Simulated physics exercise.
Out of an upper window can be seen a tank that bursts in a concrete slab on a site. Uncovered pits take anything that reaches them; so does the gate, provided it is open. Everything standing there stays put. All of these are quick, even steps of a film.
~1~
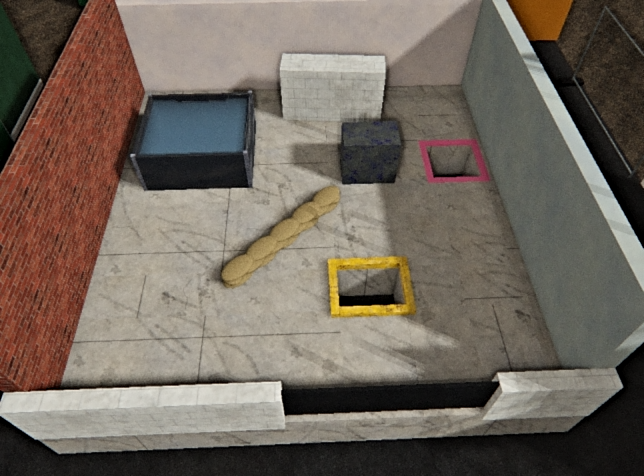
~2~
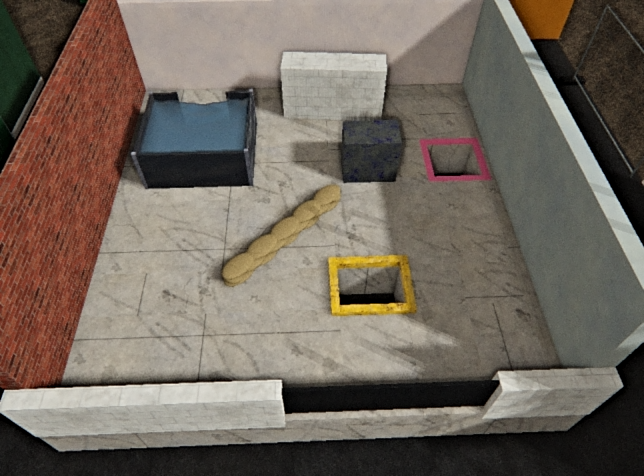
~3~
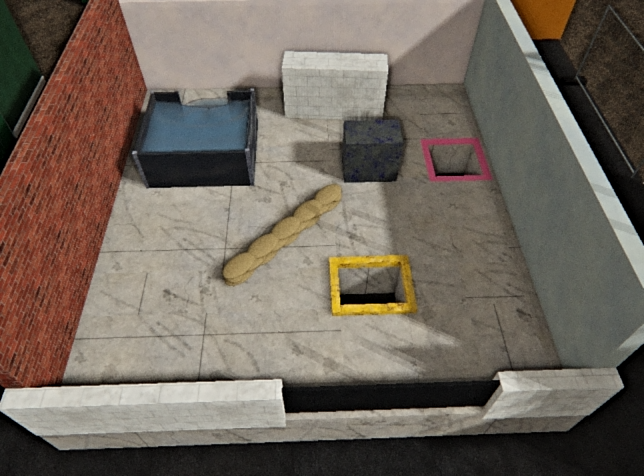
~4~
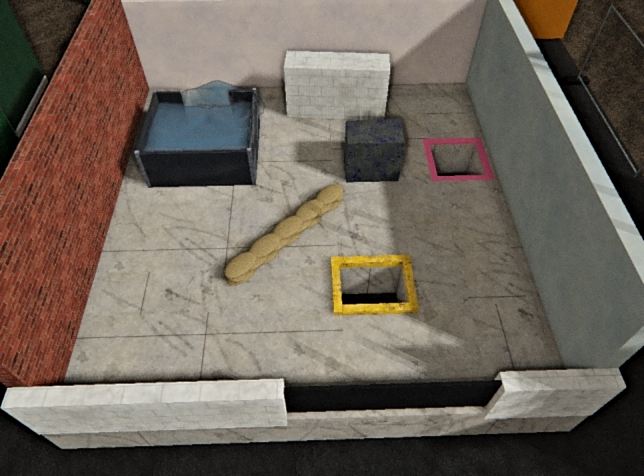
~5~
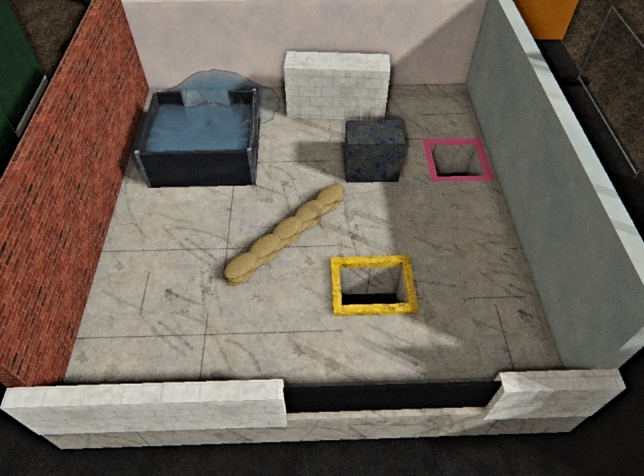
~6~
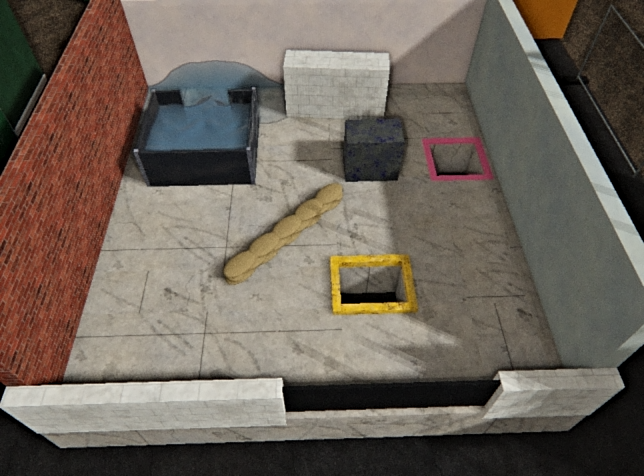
A dark tank of water stood full in the back left of a walled yard, then a gap opened in its far side and water poured out, spreading behind it toward the pale block.
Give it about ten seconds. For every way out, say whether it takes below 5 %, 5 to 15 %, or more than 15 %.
The gate never reaches five per cent, the yellow pit never reaches five per cent, the pink pit clears fifteen per cent.
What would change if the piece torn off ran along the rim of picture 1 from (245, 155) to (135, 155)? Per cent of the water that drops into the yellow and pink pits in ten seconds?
Approximately, yellow takes 2 % and pink takes 12 %.
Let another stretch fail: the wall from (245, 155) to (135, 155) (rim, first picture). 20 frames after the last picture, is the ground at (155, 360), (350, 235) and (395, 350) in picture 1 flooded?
In the order asked: Sodden, out of reach, sodden.
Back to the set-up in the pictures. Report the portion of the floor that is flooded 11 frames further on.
The answer is around 20 per cent.
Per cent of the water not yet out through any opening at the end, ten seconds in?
Some 82 per cent.
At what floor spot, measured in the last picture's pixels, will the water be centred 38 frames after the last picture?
Somewhere around (241, 175) in the last view.
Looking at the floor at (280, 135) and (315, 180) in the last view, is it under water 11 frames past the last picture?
As listed: Swamped; unwetted.
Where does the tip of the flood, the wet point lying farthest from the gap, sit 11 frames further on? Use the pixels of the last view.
Roughly (461, 87).
A moment on, water covers 10 % of the floor; the gate 0 %, the yellow pit 0 %, the pink pit 0 %.
Next, water covers 20 % of the floor; the gate 0 %, the yellow pit 0 %, the pink pit 0 %.
Then, water covers 40 % of the floor; the gate 0 %, the yellow pit 0 %, the pink pit 1 %.
Later, water covers 55 % of the floor; the gate 0 %, the yellow pit 0 %, the pink pit 9 %.
In the end, water covers 85 % of the floor; the gate 0 %, the yellow pit 0 %, the pink pit 18 %.
